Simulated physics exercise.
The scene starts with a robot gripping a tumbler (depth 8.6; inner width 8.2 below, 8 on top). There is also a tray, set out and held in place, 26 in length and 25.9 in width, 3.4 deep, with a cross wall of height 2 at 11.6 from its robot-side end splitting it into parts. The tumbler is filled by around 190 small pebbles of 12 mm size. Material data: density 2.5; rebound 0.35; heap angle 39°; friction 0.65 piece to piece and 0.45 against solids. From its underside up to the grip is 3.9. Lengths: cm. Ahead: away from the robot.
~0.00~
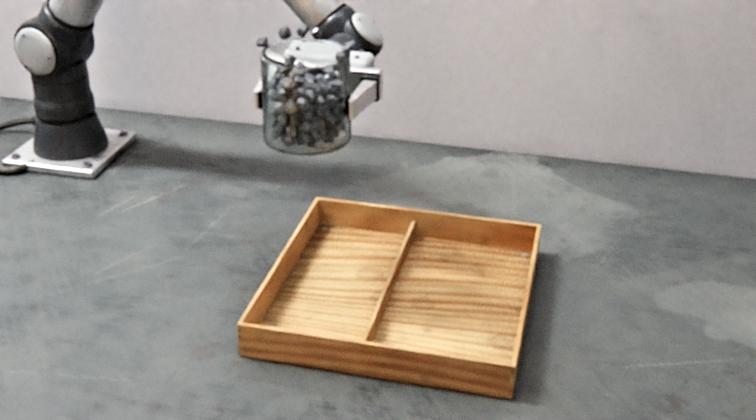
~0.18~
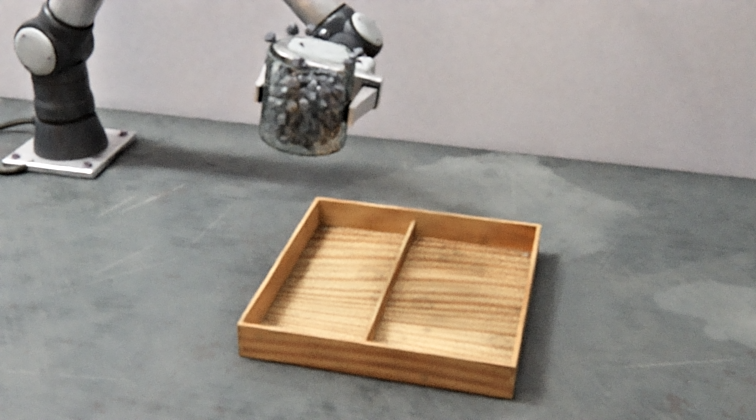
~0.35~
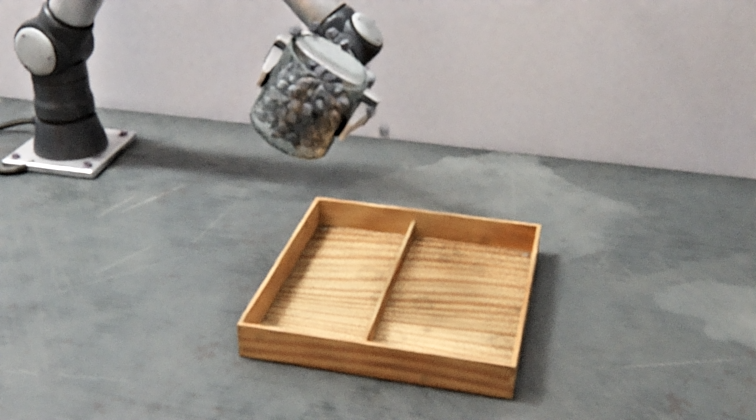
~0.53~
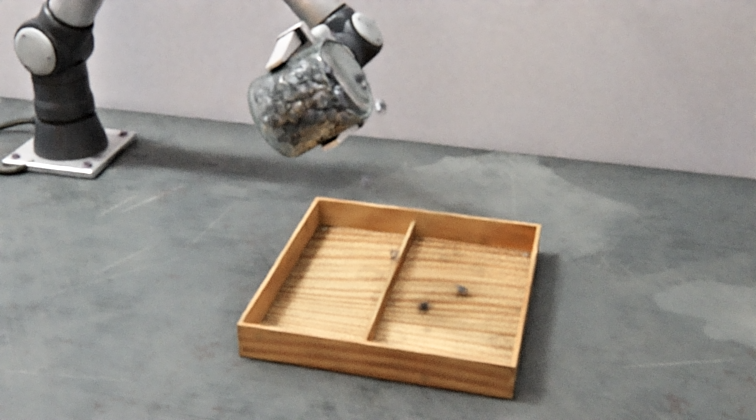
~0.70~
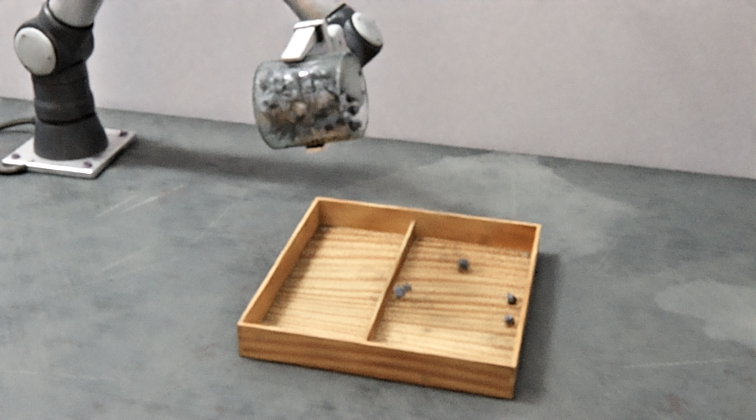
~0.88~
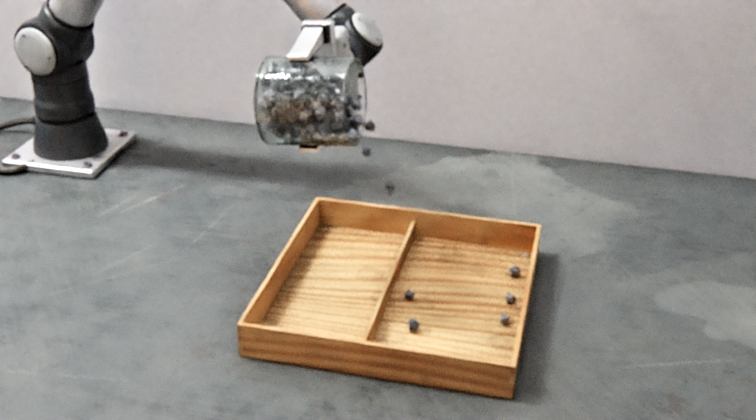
Above a divided wooden tray, a robot arm tilts a clear tumbler, dropping a few pebbles.
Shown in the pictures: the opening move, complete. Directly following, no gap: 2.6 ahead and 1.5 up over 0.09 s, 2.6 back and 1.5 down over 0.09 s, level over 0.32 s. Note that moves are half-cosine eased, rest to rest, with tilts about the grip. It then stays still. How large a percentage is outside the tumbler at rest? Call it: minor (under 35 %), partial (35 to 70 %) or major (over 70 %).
My call is partial.
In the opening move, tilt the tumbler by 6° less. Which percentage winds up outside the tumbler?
Close to 40 in a hundred, I'd say.
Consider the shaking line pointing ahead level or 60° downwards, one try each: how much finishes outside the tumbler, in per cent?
I'd say close to 40 percent for the first and close to 10 percent for the second.
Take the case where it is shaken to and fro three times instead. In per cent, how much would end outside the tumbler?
That change gives some 85 percent.
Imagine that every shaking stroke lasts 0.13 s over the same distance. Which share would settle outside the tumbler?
Then about 25 per cent.
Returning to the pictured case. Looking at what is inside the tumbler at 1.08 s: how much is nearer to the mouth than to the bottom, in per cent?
Close to 90 in a hundred.
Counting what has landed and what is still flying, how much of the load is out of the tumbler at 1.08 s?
Share out so far: Close to 30 %.
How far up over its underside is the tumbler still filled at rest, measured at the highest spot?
I'd put it at close to 4.5 centimetres.
After 1.08 s, tilted 84° forward, highest piece 24 above the table; 128 in the tumbler, 7 in the far-side part, 1 in the robot-side part, 52 in flight or on a rim.
After 1.28 s, tilted 19° forward, highest piece 26 above the table; 92 in the far-side part, 78 in the tumbler, 9 in the robot-side part, 9 in flight or on a rim.
After 1.58 s, level, highest piece 23 above the table; 99 in the far-side part, 78 in the tumbler, 11 in the robot-side part.
After 2.63 s, level, highest piece 23 above the table; 99 in the far-side part, 78 in the tumbler, 11 in the robot-side part.
In the end, 99 in the far-side part, 78 in the tumbler, 11 in the robot-side part. That is 59 % outside the tumbler.
